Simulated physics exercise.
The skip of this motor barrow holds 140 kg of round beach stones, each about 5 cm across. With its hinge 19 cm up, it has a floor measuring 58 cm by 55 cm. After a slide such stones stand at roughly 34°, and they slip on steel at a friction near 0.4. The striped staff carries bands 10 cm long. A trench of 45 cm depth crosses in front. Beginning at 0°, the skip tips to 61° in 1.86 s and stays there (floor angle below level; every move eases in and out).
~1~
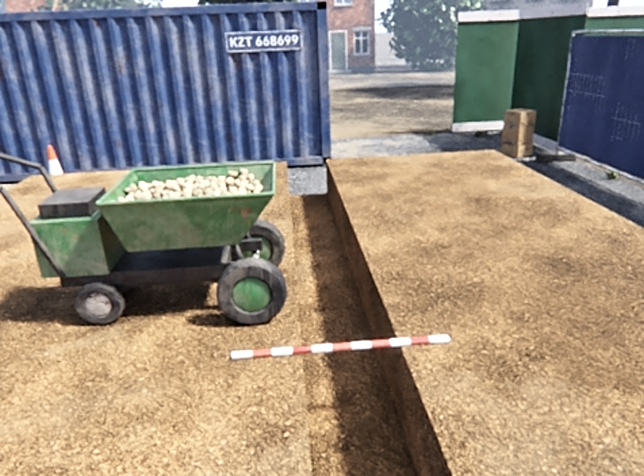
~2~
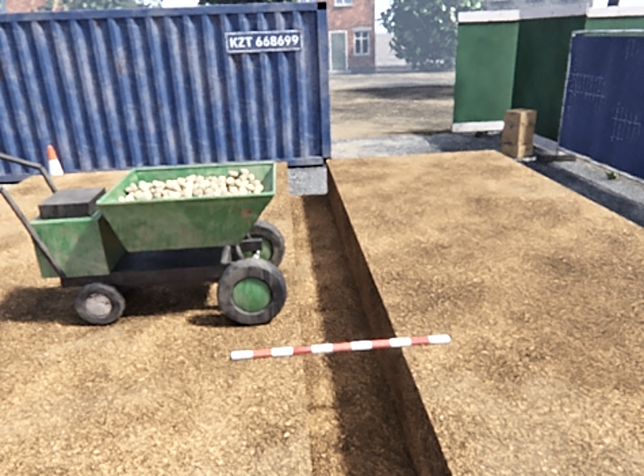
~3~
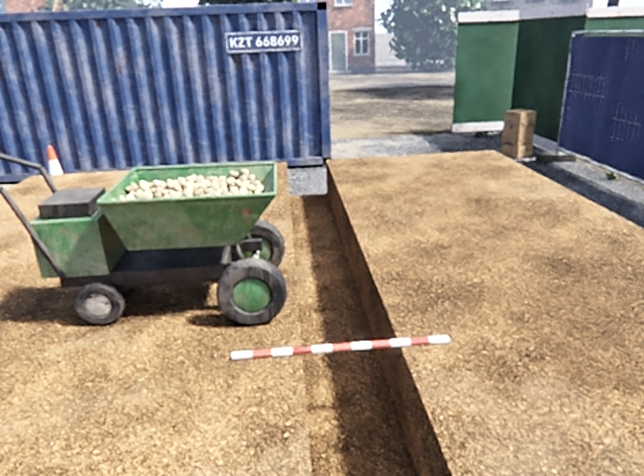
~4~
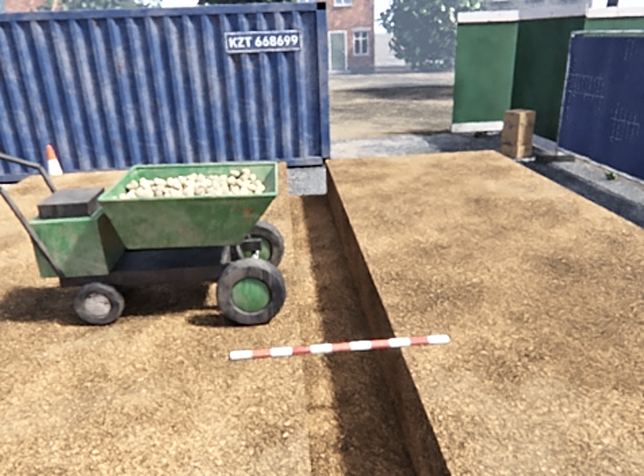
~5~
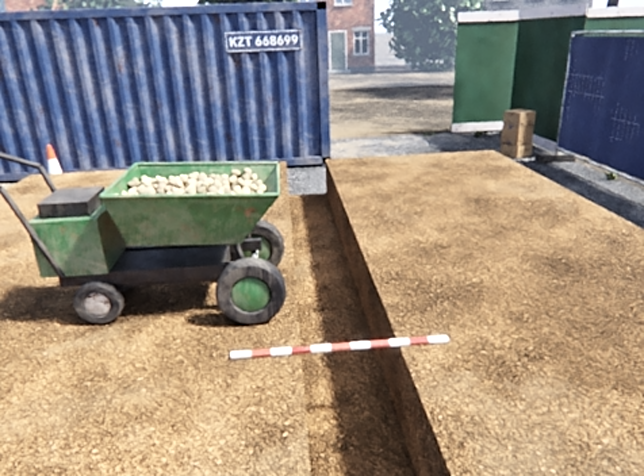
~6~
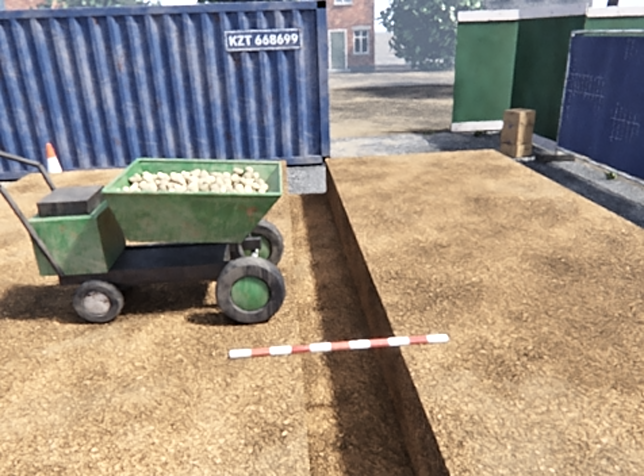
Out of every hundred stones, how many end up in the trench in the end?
Around 56 in every hundred.
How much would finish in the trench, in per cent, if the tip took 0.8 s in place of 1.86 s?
In that case, around 35%.
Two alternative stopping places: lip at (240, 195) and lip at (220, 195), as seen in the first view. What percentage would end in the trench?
That gives roughly 85 per cent and roughly 90 per cent.
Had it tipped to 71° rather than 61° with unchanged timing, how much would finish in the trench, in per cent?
Around 50 per cent would finish in the trench.
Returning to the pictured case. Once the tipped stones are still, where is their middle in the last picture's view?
The middle should be near (367, 335).
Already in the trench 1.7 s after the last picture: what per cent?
Around 15 per cent of it, at that instant.
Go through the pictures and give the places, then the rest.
Lip at (274, 194), floor tilted 0°, highest stones at (193, 183), in the first frame.
The skip is at 0°, its lip at (274, 194); the top of the load is at (194, 183), in the second frame.
Lip at (275, 195), floor tilted 1°, highest stones at (179, 185), in the third frame.
The skip is at 2°, its lip at (276, 195); the top of the load is at (180, 184), in the fourth frame.
Lip at (279, 195), floor tilted 3°, highest stones at (156, 183), in the fifth frame.
The skip is at 4°, its lip at (281, 195); the top of the load is at (158, 180), in the sixth frame.
Then, 1.1 s after the last picture the floor is at 52°, 100 % in the skip; the foremost stones are at (351, 230).
Then, 1.7 s after the last picture the floor is at 61°, 61 % in the skip, 16 % in the trench, 24 % past the trench; the foremost stones are at (439, 285).
Then, 2.0 s after the last picture the floor is at 61°, 38 % in the skip, 25 % in the trench, 36 % past the trench; the foremost stones are at (476, 275).
Then, 4.0 s after the last picture the floor is at 61°, 8 % in the skip, 56 % in the trench, 36 % past the trench; the foremost stones are at (502, 265).
